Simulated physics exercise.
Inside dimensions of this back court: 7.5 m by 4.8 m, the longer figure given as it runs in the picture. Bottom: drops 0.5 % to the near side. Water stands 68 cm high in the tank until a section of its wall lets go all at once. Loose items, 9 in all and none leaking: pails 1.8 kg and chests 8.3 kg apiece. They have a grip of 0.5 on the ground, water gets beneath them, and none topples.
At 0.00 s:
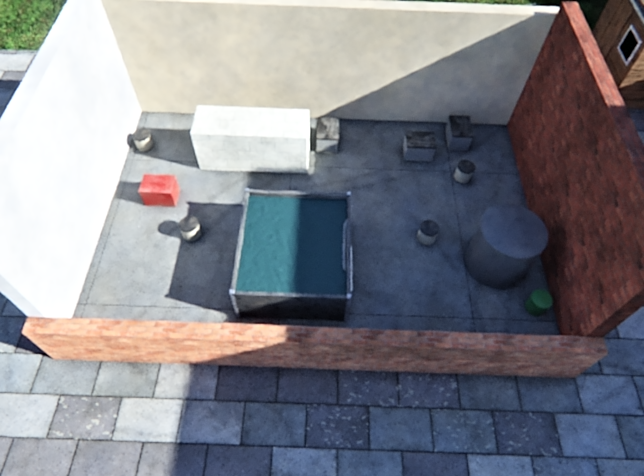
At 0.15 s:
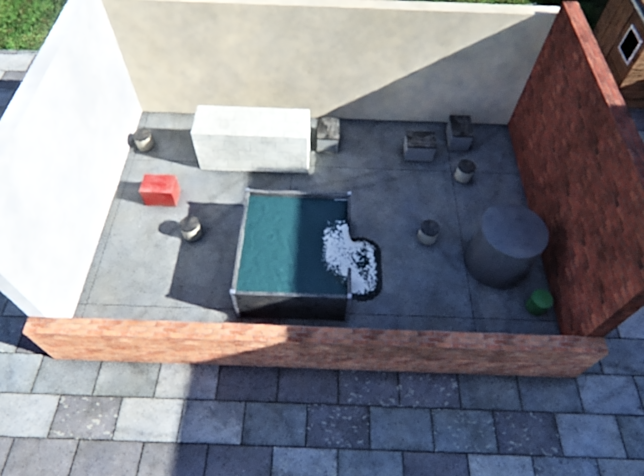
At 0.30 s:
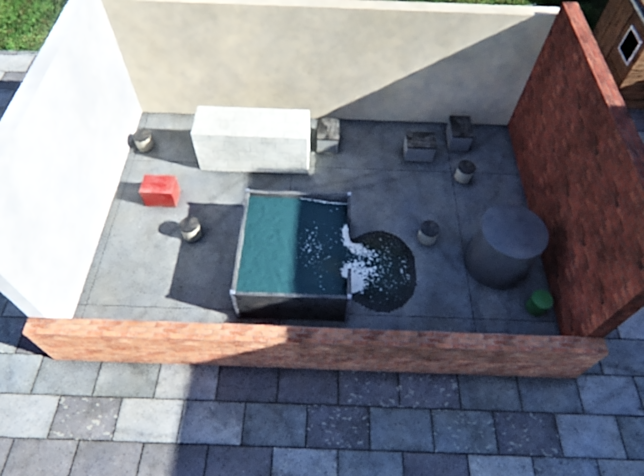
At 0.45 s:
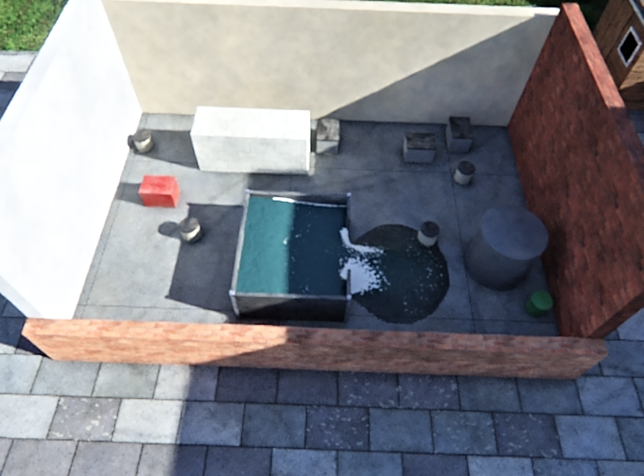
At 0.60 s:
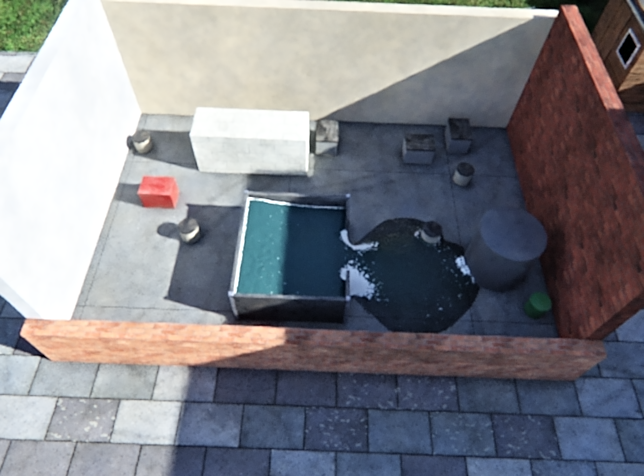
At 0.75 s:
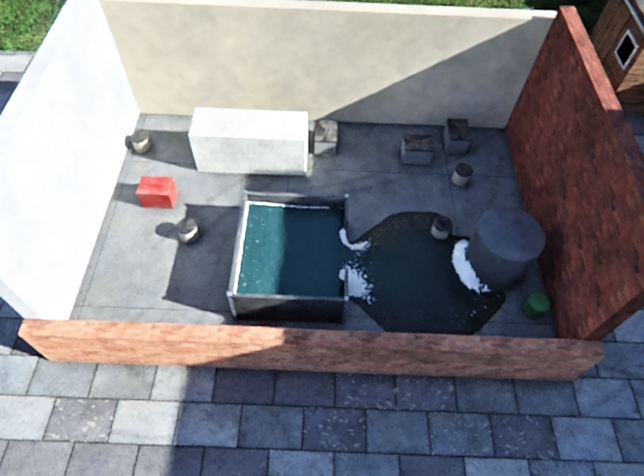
Water pouring from the right side of a square tank, spreading across a walled court's floor around a small grey pail.
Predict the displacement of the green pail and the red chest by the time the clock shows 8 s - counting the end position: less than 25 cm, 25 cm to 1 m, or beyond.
Outcome: Green pail: Moved a little; red chest: Practically unmoved.
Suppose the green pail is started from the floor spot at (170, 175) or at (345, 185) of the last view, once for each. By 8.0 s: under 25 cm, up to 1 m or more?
First it remains in place, then it drifts a modest way.
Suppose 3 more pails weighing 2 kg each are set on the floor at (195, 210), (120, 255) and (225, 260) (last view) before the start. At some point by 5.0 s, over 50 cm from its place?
One by one: Below the mark, below the mark, below the mark.
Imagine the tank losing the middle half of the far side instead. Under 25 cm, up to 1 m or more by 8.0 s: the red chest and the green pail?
If so, the red chest is washed away, the green pail is washed away.
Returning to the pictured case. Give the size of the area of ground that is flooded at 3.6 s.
Roughly 16 m2 of it is wet.
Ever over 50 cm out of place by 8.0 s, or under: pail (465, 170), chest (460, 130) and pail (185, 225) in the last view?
The first topped the threshold, the second topped the threshold, and the third never reached the threshold.
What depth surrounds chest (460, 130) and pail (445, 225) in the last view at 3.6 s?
First about 6 cm, second about 8 cm.
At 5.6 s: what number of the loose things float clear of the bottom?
Count: 5.
After 1.6 s the green pail is near (551, 299), 0.1 m from its start, afloat; the red chest is near (155, 185), 0.0 m from its start, aground; 2 afloat.
After 3.6 s the green pail is near (544, 261), 0.7 m from its start, afloat; the red chest is near (155, 185), 0.0 m from its start, aground; 4 afloat.
After 5.6 s the green pail is near (542, 263), 0.7 m from its start, afloat; the red chest is near (155, 185), 0.0 m from its start, aground; 5 afloat.
After 8.0 s the green pail is near (541, 264), 0.7 m from its start, afloat; the red chest is near (155, 185), 0.0 m from its start, aground; 4 afloat.
